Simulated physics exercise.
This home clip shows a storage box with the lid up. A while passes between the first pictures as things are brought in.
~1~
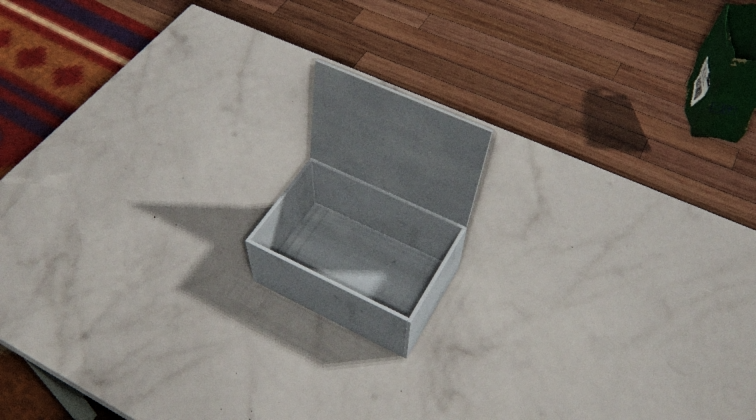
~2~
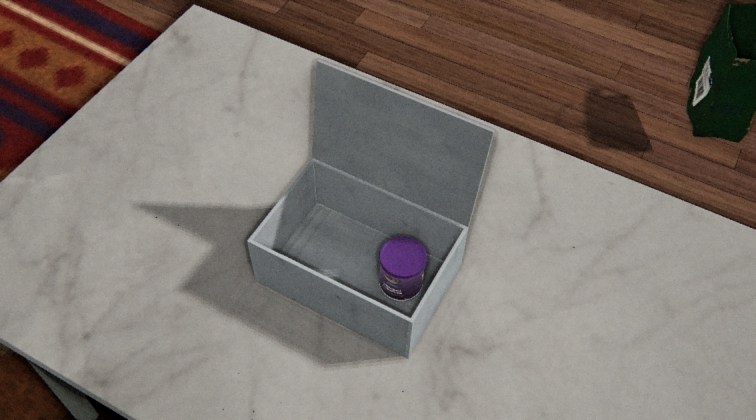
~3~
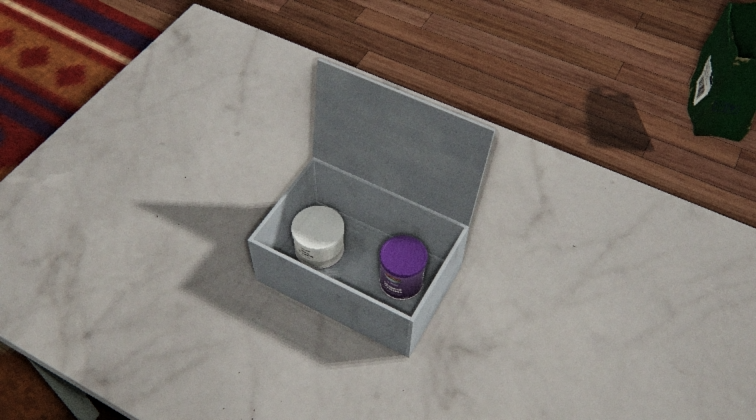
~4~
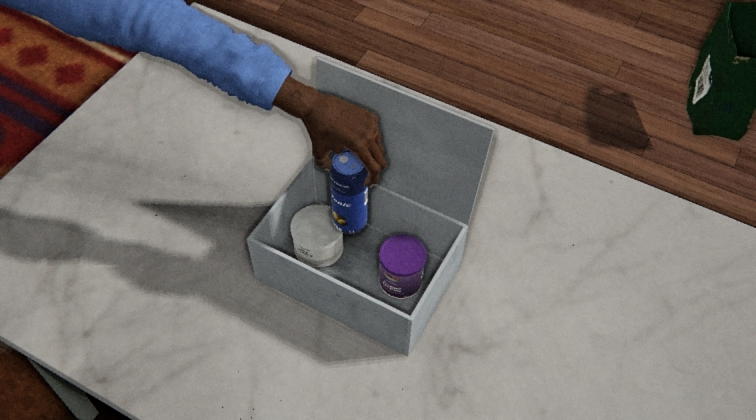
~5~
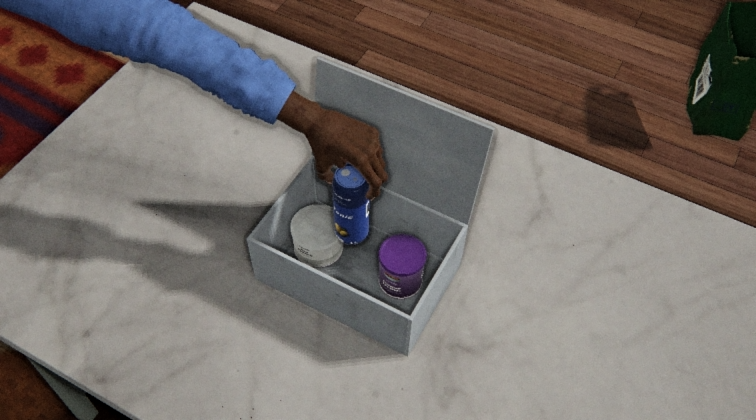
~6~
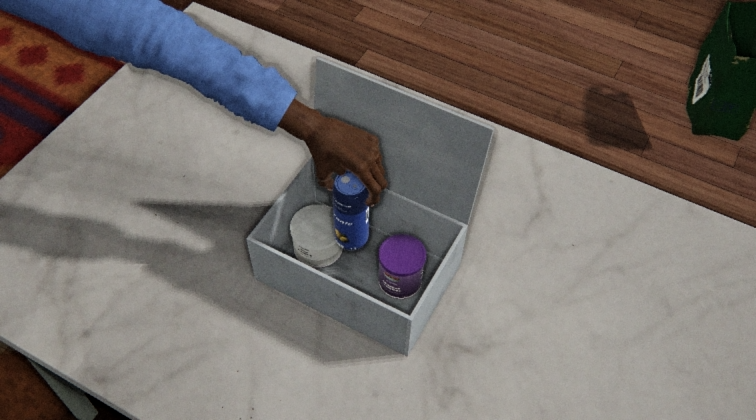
Open grey box on a marble table gaining a purple-lidded jar, then a white tub, before a hand lowers in a blue can.
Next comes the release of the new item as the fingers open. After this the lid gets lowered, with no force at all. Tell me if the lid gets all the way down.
It does.
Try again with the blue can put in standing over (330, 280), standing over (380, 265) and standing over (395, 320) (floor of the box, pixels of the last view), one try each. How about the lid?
Okay, so first it closes properly, then it closes properly, and last it doesn't close.
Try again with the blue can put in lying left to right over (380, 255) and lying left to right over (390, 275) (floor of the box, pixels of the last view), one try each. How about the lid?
Try one: Lid down; try two: Lid left up.
Then, 0.60 s on from there, blue can turned 56° from how it was put near (368, 258); purple tin shifted a little.
Then, 1.50 s on from there, lid 69° above the rim; blue can on its side near (372, 286); purple tin shifted a little.
Then, 1.90 s on from there, lid 15° above the rim; blue can on its side near (372, 287); purple tin shifted a little.
In the end, lid shut; toppled in the box, blue can; the other 2 unmoved. At the end, from the last picture's camera, blue can near (371, 287).
